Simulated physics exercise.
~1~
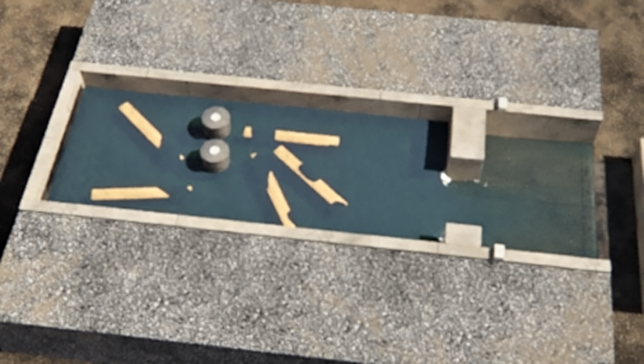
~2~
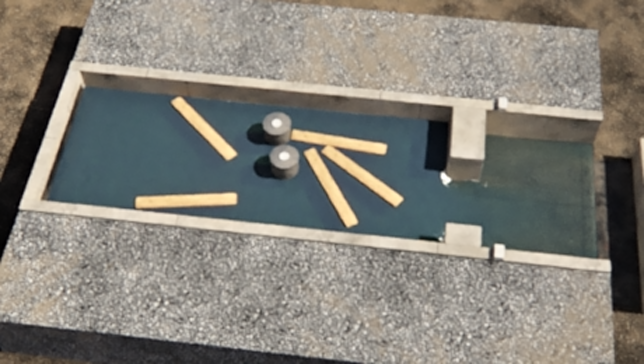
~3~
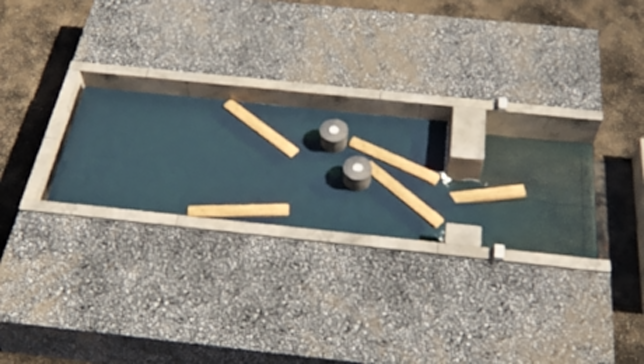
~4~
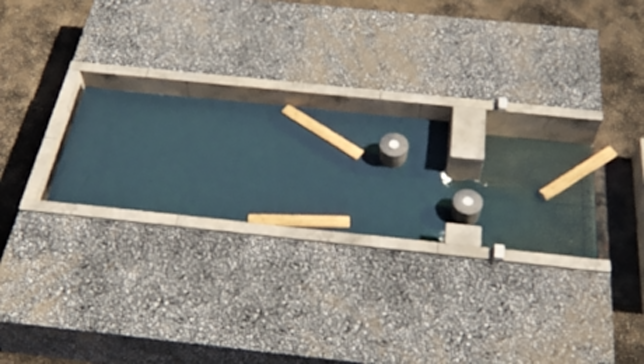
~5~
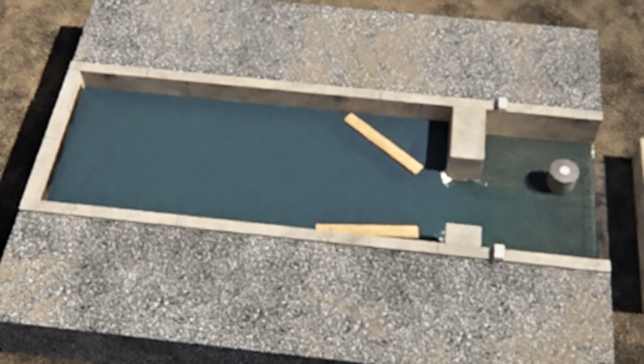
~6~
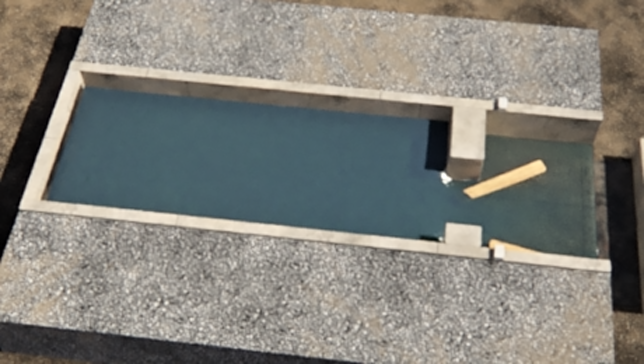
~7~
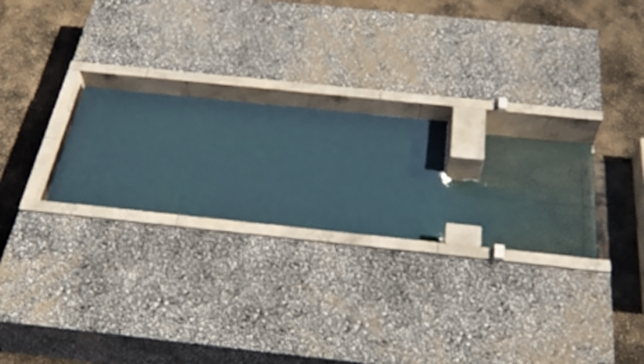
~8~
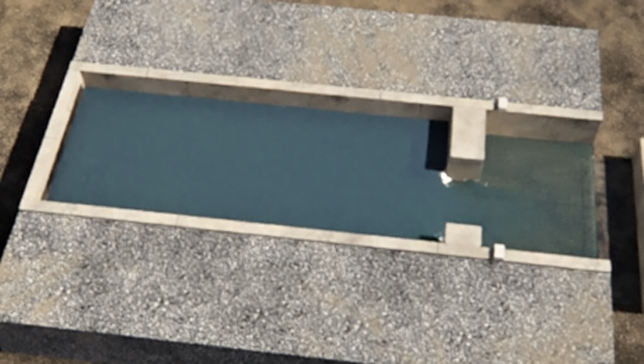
In a concrete channel of blue-green water set between gravel banks, five wooden planks and two round grey tubs drifted right, slipped one after another through the narrow gap between two blocks, and left at the far end until only empty water remained.
